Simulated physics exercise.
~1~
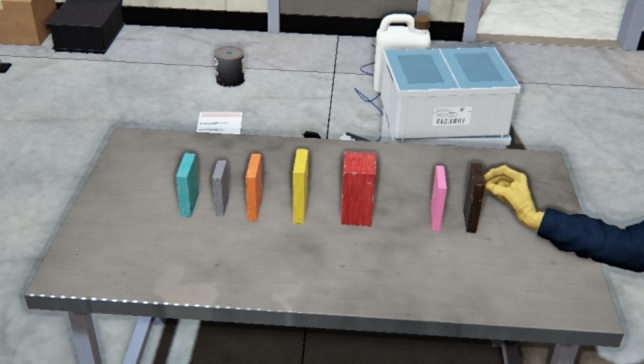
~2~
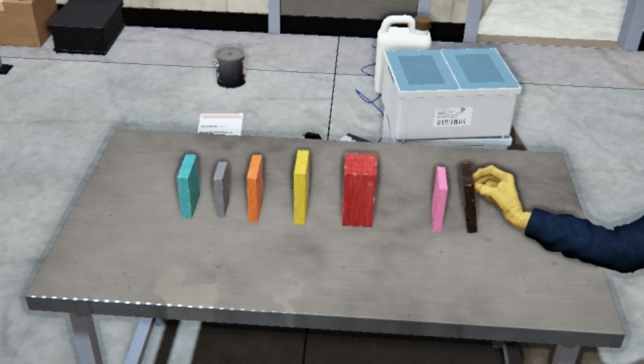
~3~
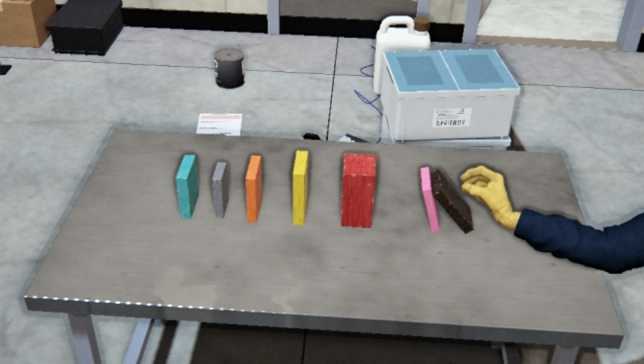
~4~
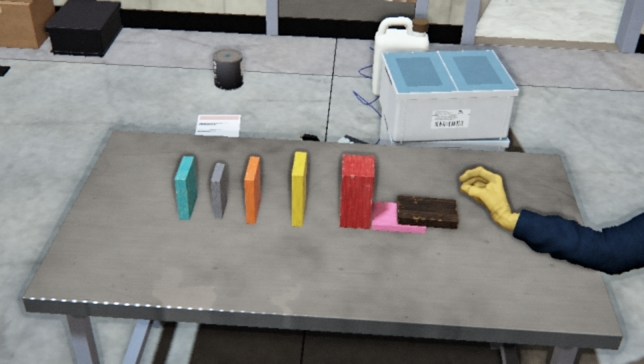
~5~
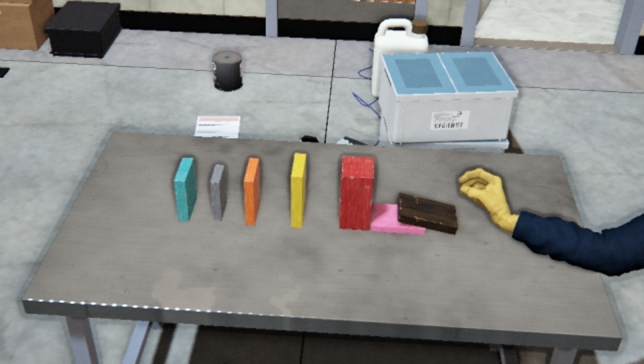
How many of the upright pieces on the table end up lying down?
Two of them end up lying down, the pink block and the black block.
